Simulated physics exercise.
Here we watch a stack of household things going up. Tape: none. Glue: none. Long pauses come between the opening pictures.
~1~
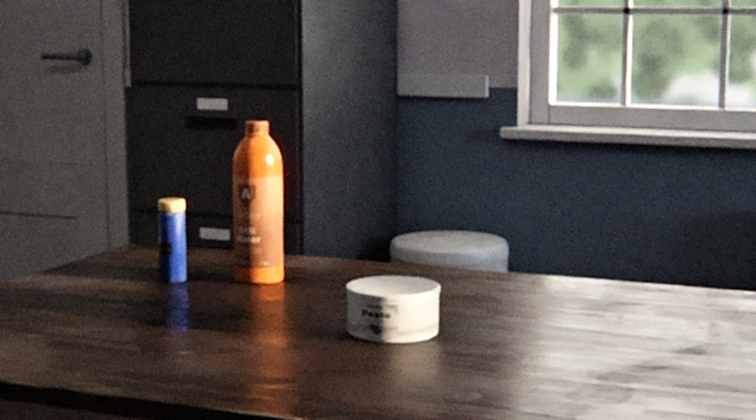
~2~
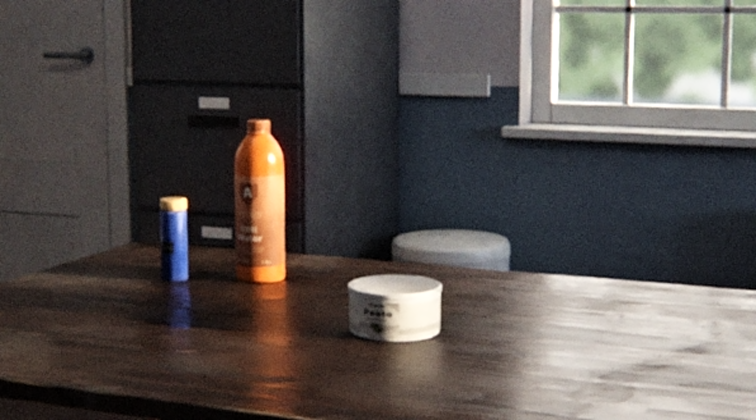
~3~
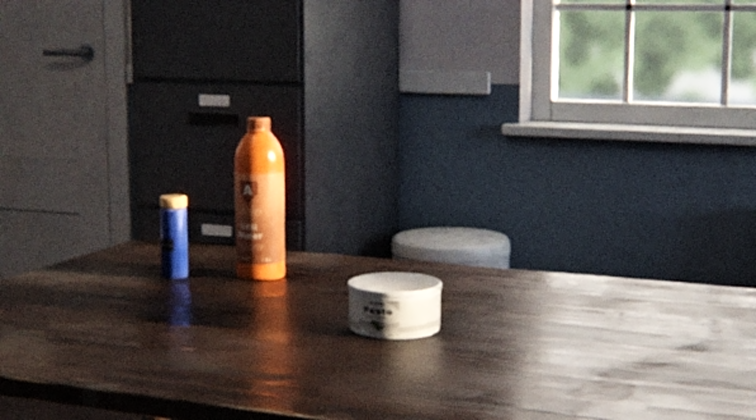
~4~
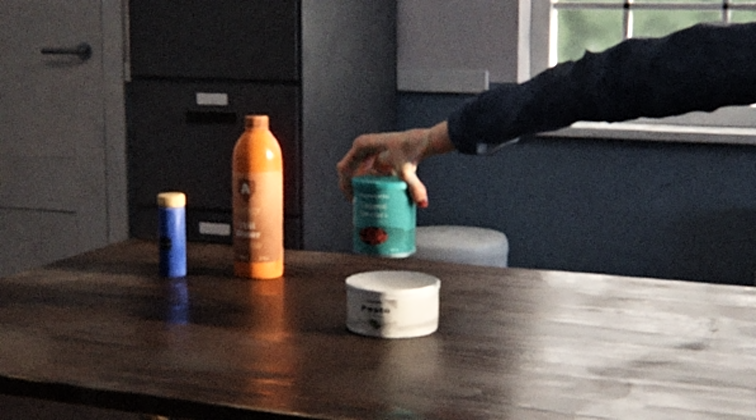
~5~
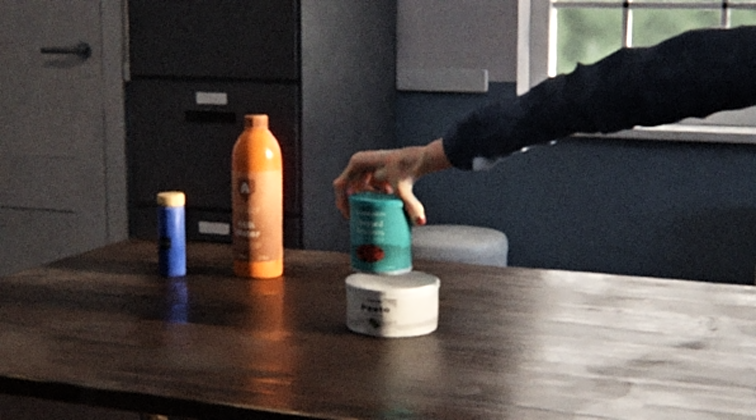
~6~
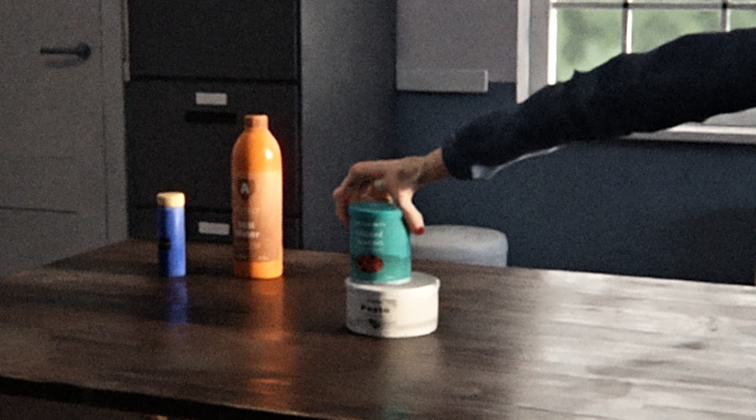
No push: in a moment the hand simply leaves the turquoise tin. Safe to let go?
My guess: It stays upright.
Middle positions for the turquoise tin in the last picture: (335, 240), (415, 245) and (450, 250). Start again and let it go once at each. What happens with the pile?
Collapses; stays standing; collapses.
Then, 0.30 s past the last view, nothing moves.
Then, 0.70 s past the last view, turquoise tin resting near (380, 243).
Finally, all 4 still in place. Final places as the last picture's camera would see them, turquoise tin near (380, 243). The pile holds.
